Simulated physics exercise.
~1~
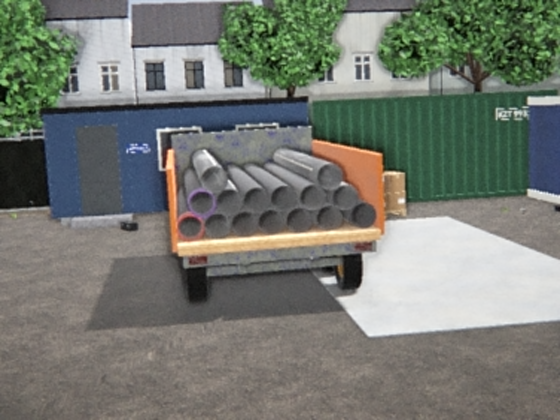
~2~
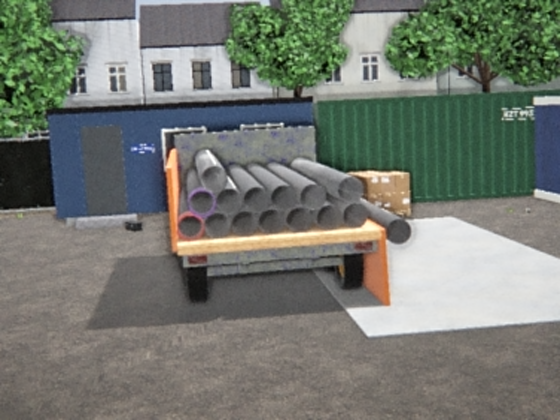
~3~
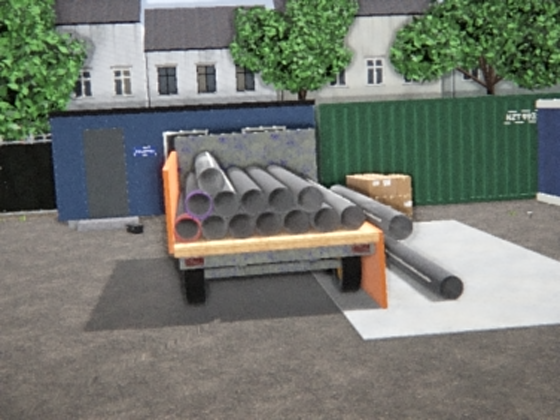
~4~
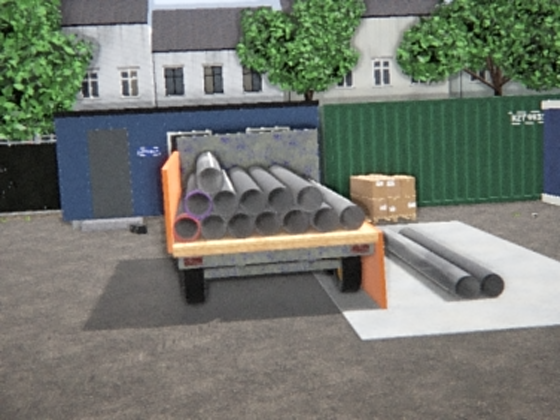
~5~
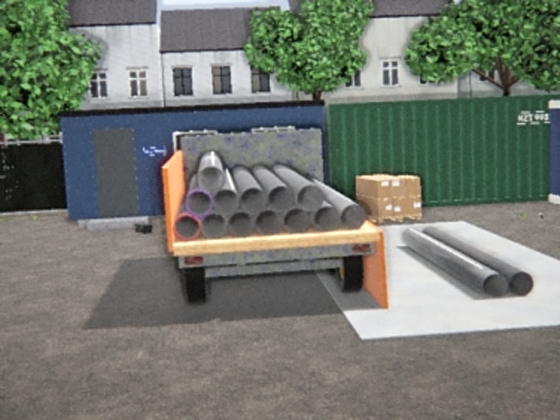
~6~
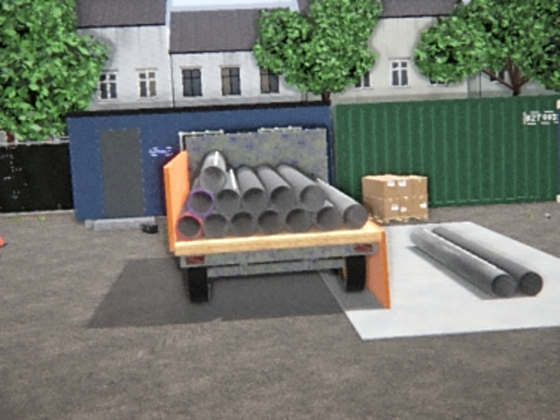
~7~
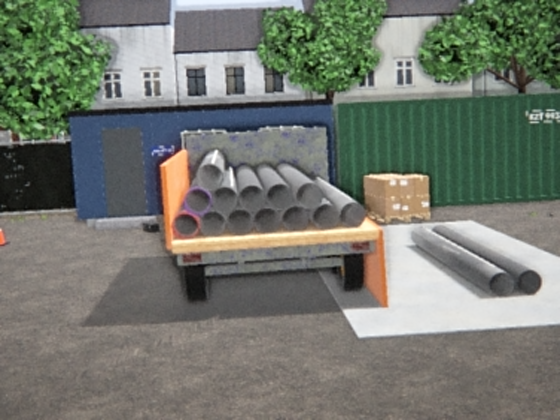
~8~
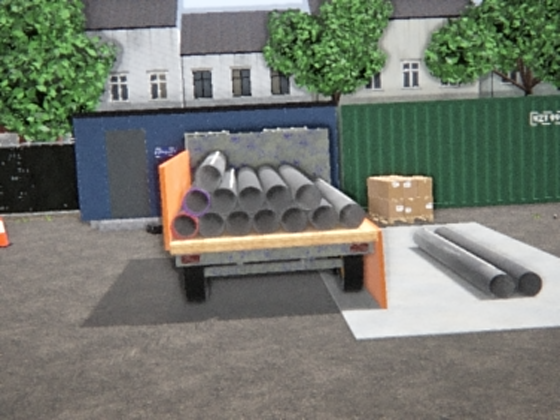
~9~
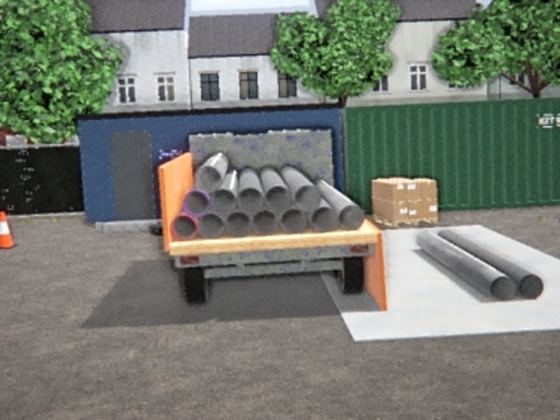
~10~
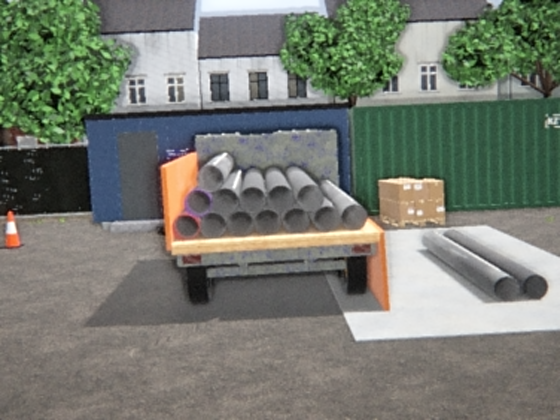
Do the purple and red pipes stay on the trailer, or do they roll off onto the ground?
Both stay on the trailer, resting at the left of the stack while two grey pipes from the right side end up on the ground.
